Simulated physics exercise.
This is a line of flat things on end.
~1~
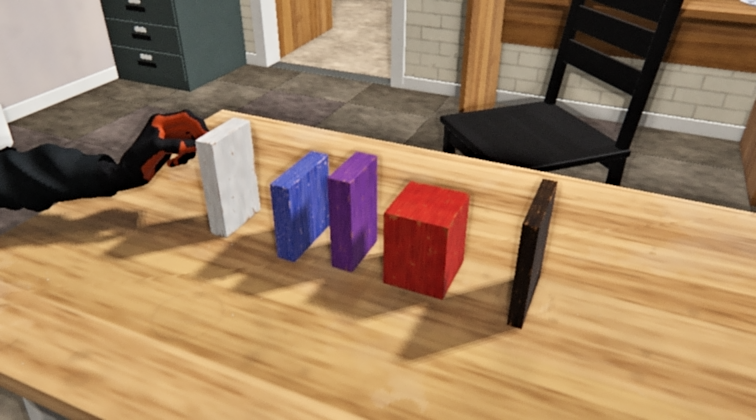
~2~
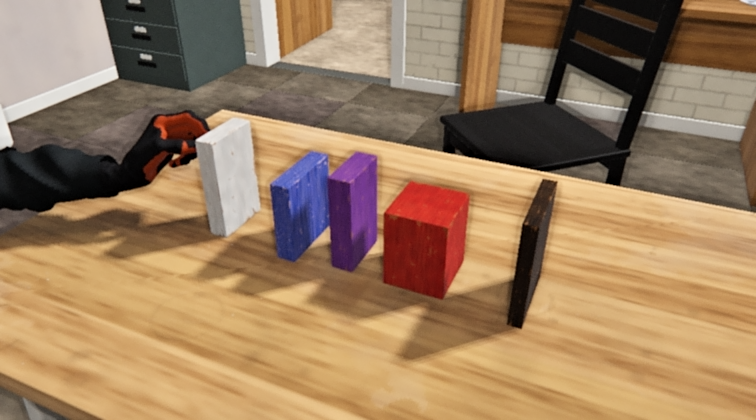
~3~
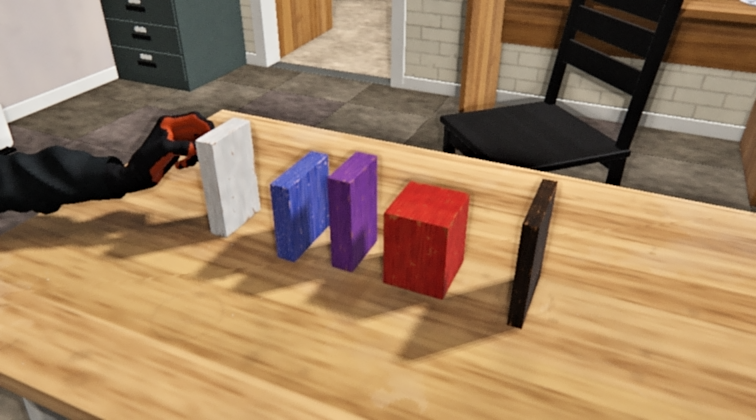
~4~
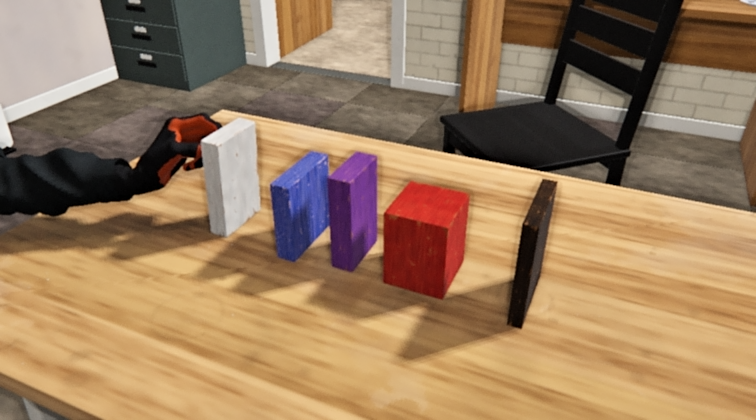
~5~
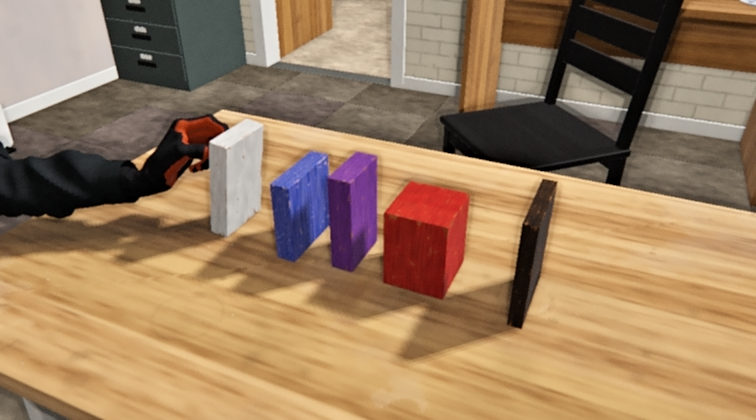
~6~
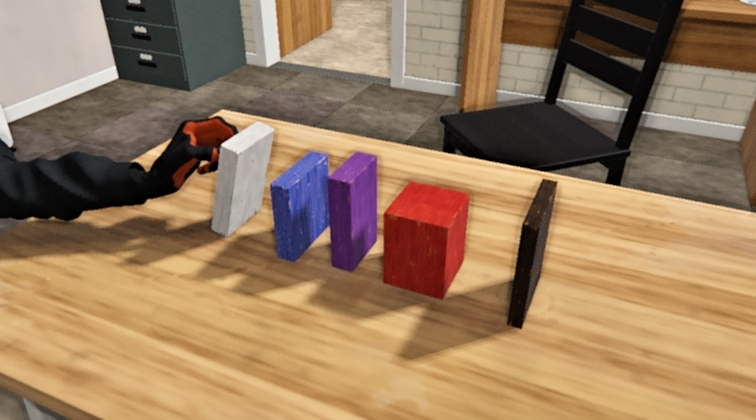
We see white, blue, purple, red and black blocks standing in a row on a wooden table as a dark-sleeved arm with a red-and-black hand pushes the white one slightly rightward, tilting it toward the blue one.
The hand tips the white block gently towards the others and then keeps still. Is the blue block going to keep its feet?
The blue block falls over.
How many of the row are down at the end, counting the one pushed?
In all, 2.
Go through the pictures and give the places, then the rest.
In the first picture, blue block (303, 206); purple board (354, 212).
In the second picture, purple board (354, 212); red block (426, 239).
In the third picture, purple board (354, 212); red block (426, 239).
In the fourth picture, white block 4° over; purple board (354, 212); red block (426, 239).
In the fifth picture, white block 9° over; purple board (354, 212); red block (426, 239).
In the sixth picture, white block 16° over; blue block (303, 206); purple board (354, 212).
Then, 0.30 s after the last picture, white block 60° over; blue block tipped 28° from how it was near (322, 211); purple board tipped 4° from how it was.
Then, 0.70 s after the last picture, white block 90° over; blue block tipped 55° from how it was near (333, 221); purple board tipped 17° from how it was.
Then, 1.60 s after the last picture, white block 90° over; blue block on its side near (327, 237); purple board slid a little.
At rest, tipped over on the table, blue block; the other 2 in place. Seen from the same camera at the end, blue block near (327, 237).
